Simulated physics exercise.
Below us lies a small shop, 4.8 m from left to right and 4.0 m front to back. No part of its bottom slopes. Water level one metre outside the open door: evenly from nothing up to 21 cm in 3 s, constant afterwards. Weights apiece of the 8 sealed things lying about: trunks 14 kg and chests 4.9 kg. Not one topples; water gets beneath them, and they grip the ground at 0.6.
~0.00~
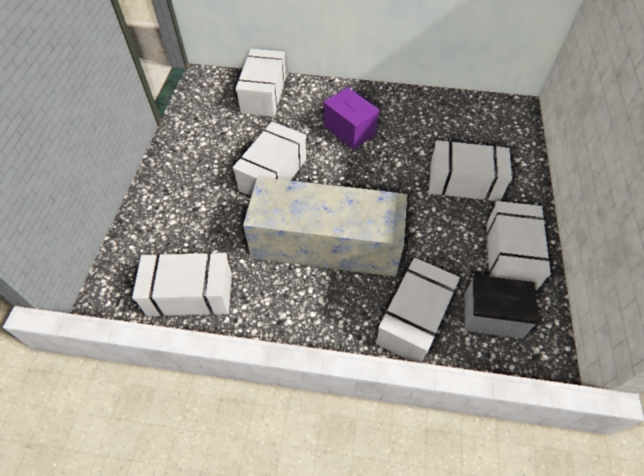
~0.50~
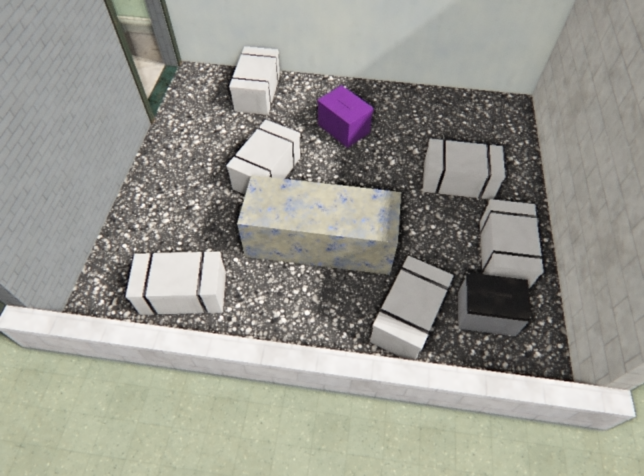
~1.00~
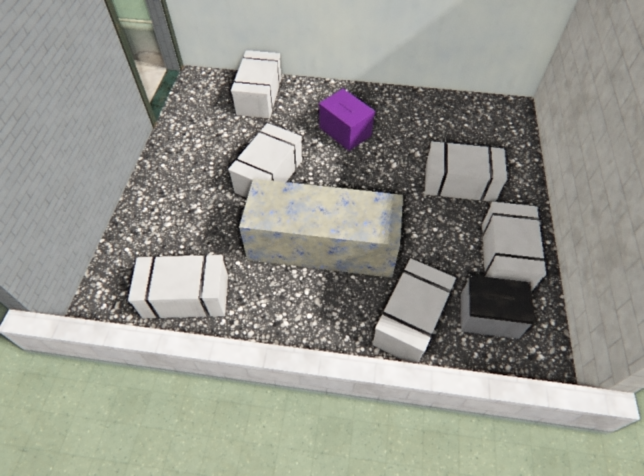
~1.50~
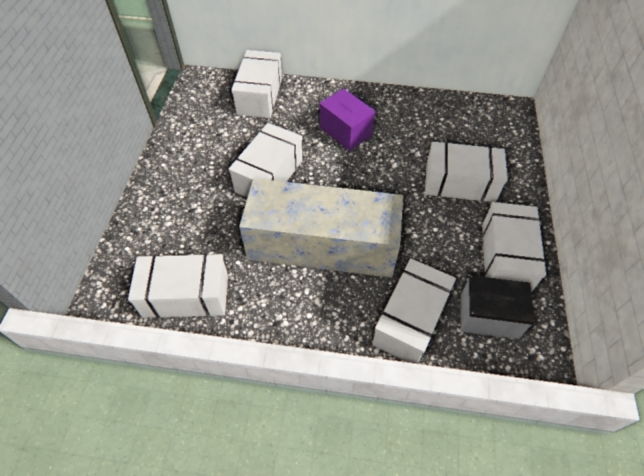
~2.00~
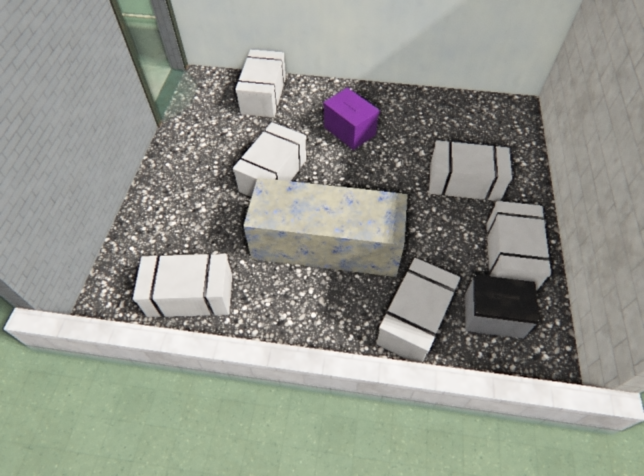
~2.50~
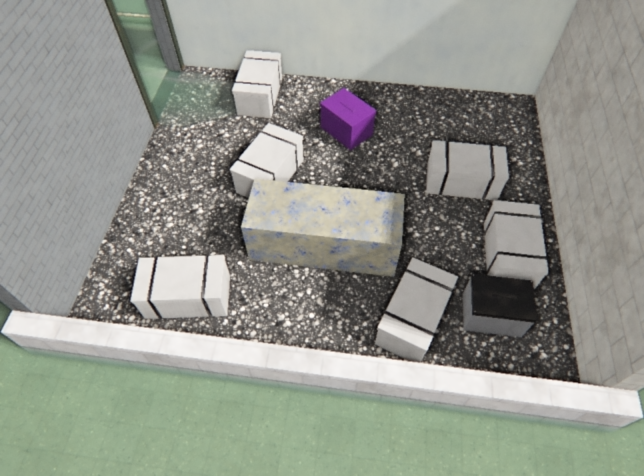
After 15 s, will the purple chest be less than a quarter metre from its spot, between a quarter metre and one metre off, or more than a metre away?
It'll show a big shift.
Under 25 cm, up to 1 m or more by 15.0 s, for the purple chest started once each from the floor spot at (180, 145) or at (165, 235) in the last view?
So, one try each: It budges a bit the first time and goes a long distance the second.
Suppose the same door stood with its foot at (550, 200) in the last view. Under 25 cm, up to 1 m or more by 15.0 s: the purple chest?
By then the purple chest has been carried a long way.
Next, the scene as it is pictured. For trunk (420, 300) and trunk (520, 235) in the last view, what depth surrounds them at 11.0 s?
Roughly 6 and 10 cm.
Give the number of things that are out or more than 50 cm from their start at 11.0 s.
By that time the total stands at 7.
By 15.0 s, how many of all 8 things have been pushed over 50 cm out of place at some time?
That comes to 8.
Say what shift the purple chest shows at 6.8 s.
Shift: About 200 cm.
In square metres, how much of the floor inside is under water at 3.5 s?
That flooded area is roughly 3.0 m2.
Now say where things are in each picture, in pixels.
In the first frame, the purple chest at (351, 106), on the bottom; 0.0 m2 under water; 0 of 8 have shifted.
In the second frame, the purple chest at (345, 104), on the bottom; 0.0 m2 under water; 0 of 8 have shifted.
In the third frame, the purple chest at (347, 107), on the bottom; 0.0 m2 under water; 0 of 8 have shifted.
In the fourth frame, the purple chest at (347, 107), on the bottom; 0.0 m2 under water; 0 of 8 have shifted.
In the fifth frame, the purple chest at (351, 106), on the bottom; 0.2 m2 under water; 0 of 8 have shifted.
In the sixth frame, the purple chest at (348, 107) rests on the ground; water covers 0.8 m2; 0 of 8 have shifted.
After 3.5 s the purple chest is near (348, 107), 0.0 m from its start, aground; 0 afloat.
After 6.8 s the purple chest is near (545, 147), 2.2 m from its start, afloat; 3 afloat.
After 11.0 s the purple chest is near (537, 193), 2.3 m from its start, afloat; 7 afloat.
After 15.0 s the purple chest is near (548, 261), 2.8 m from its start, afloat; 8 afloat.
